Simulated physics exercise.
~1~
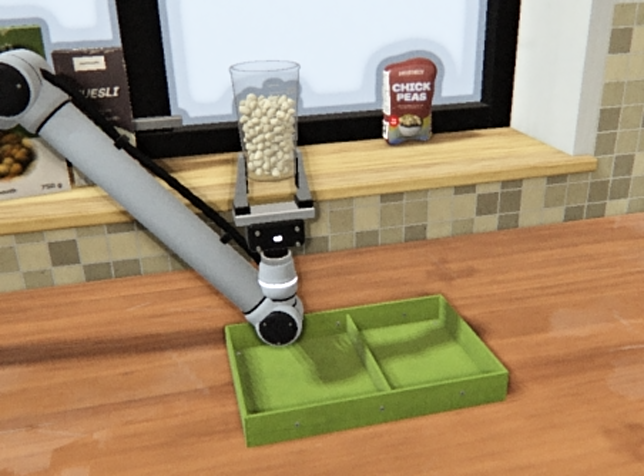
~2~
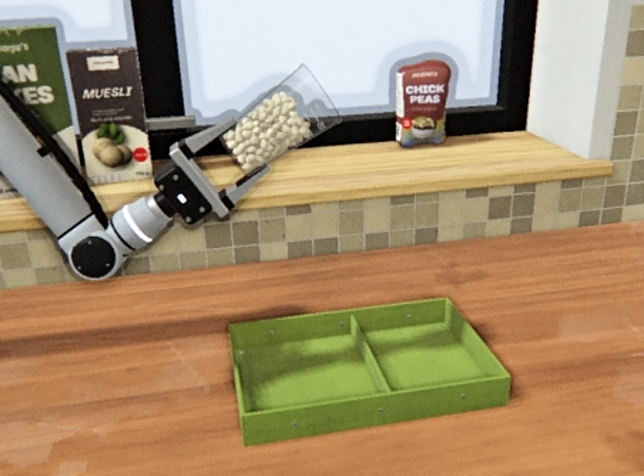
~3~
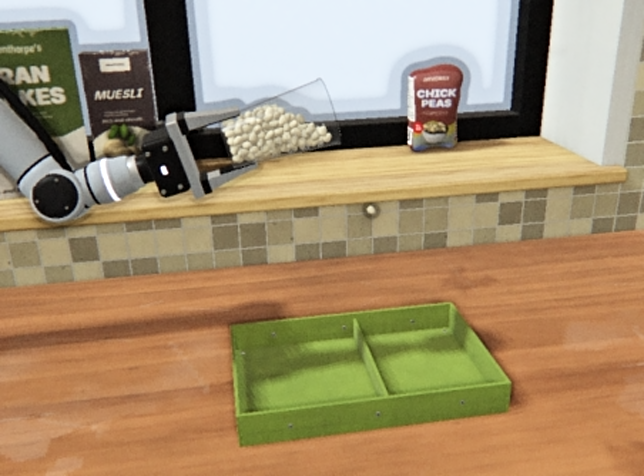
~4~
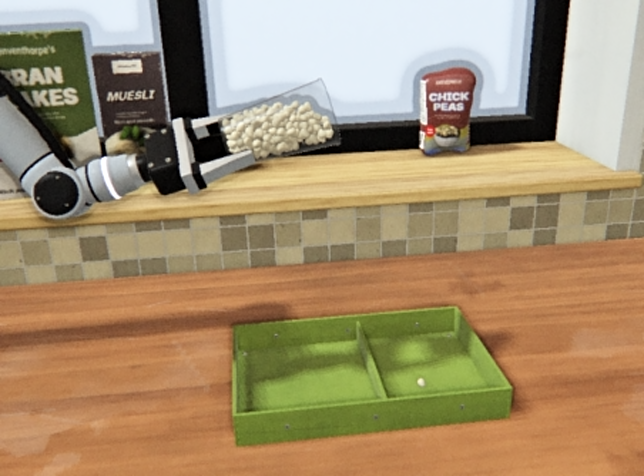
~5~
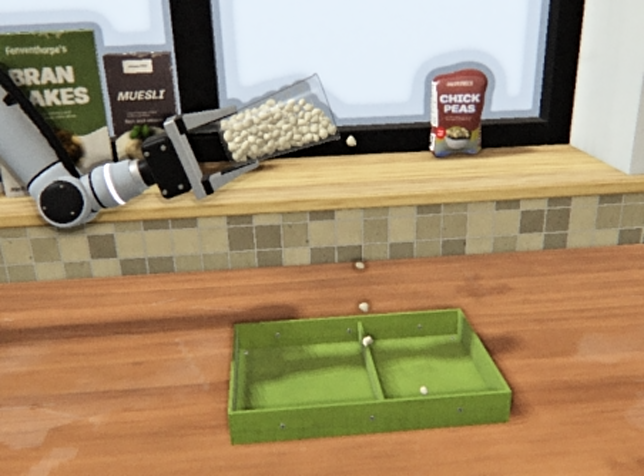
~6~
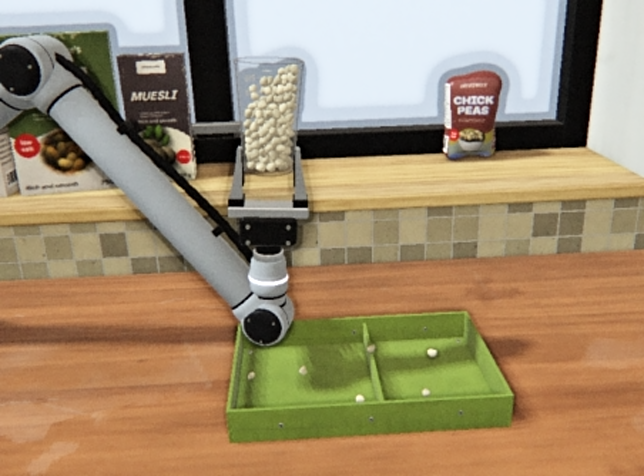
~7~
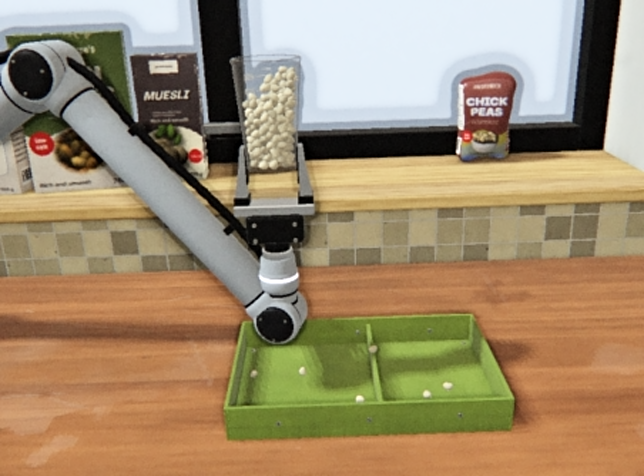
A gray robot arm holds a clear beaker of pale dried beans upright above a wooden kitchen counter, seen from the front and slightly above. A green tray split into two parts rests on the counter, with dark boxes and a red chick peas pouch on the windowsill behind. The arm swings the beaker left and tips it over toward the right until it lies nearly on its side. A few beans slip from its mouth and drop into the tray. The arm then brings the beaker upright again, still mostly full, leaving a handful of beans scattered across both parts.
